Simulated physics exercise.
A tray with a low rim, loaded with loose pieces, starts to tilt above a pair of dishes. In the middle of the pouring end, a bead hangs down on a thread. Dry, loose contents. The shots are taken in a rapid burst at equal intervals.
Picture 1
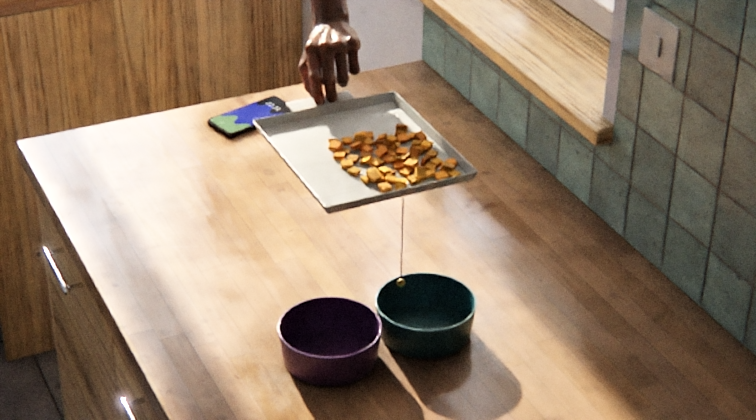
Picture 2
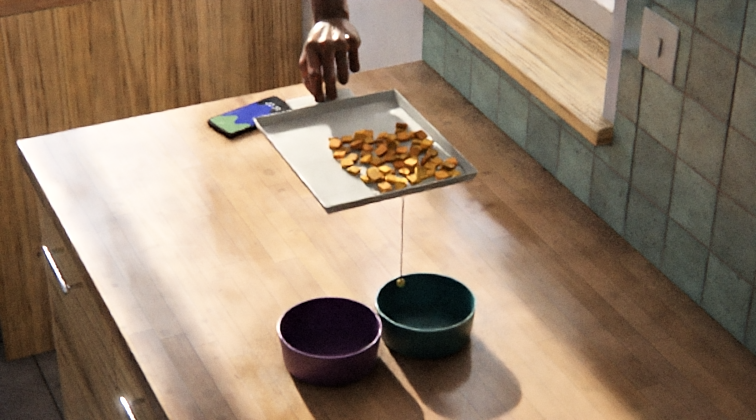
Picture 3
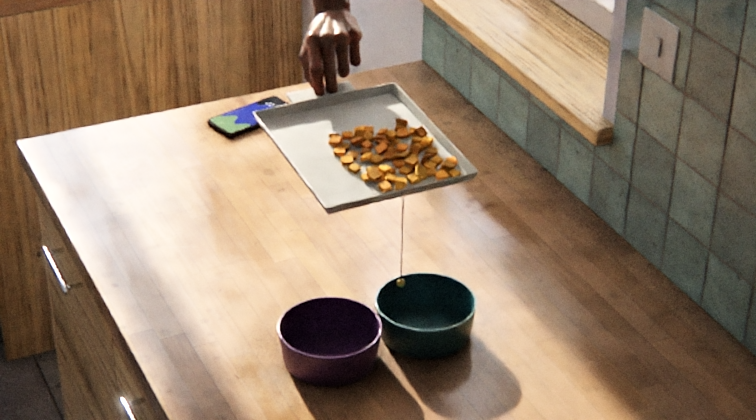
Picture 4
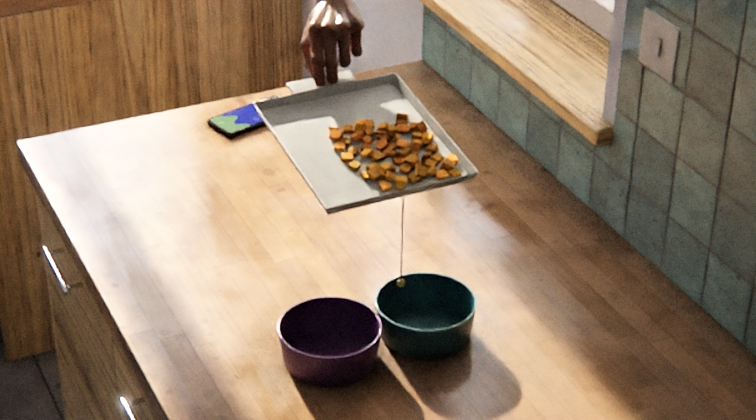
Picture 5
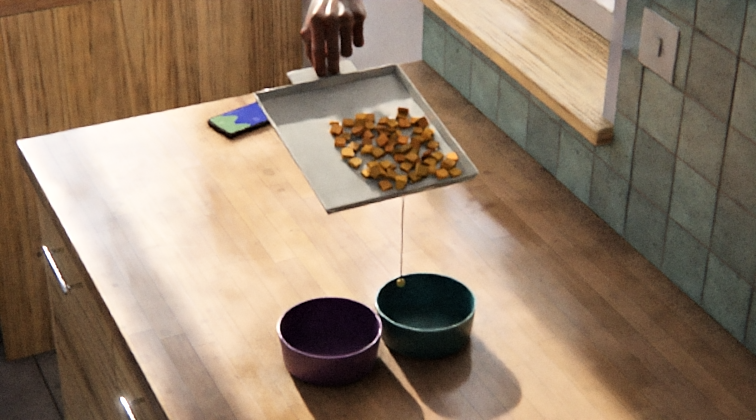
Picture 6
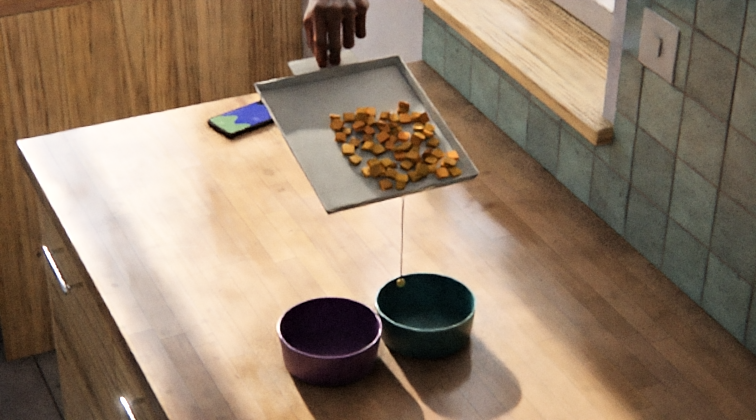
On a wooden kitchen counter beside a tiled wall, a hand holds a low-rimmed tray of small orange-brown pieces above a purple dish and a teal one, a bead hanging from its near edge. The hand lifts the far end gradually, steepening the tray's tilt, while the pieces stay clustered.
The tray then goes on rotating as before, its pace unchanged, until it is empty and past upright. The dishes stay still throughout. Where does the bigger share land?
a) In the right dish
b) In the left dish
In the right dish (a).
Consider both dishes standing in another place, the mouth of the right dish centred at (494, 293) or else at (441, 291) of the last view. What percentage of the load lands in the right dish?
About 30 per cent, then about 50 per cent.
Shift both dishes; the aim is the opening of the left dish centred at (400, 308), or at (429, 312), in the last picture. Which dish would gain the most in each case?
First try: The leftmost dish. Second try: The leftmost dish.
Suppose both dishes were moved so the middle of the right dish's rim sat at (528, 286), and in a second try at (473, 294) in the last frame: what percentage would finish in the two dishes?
Close to 80 %, followed by close to 100 %.
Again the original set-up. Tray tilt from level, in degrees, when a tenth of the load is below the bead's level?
The angle is around 75°.
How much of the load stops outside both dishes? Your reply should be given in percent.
It comes to some 20 in a hundred.
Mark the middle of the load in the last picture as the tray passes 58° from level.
(416, 166).
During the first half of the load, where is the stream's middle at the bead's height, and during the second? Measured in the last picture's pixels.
Earlier half at (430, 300), later half at (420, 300).
Soon after the last picture, tray tipped steeply; nearly all on the tray; a stray few in the air.
A little later, tray tipped right over; about half on the tray; about a quarter in the right dish; a small part outside both; about a quarter in the air.
Later still, tray tipped past a quarter turn; about a quarter in the left dish; about half in the right dish; about a quarter outside both; a stray few in the air.
At rest, tray tipped past a quarter turn; about a quarter in the left dish; about half in the right dish; about a quarter outside both; a stray few in the air.
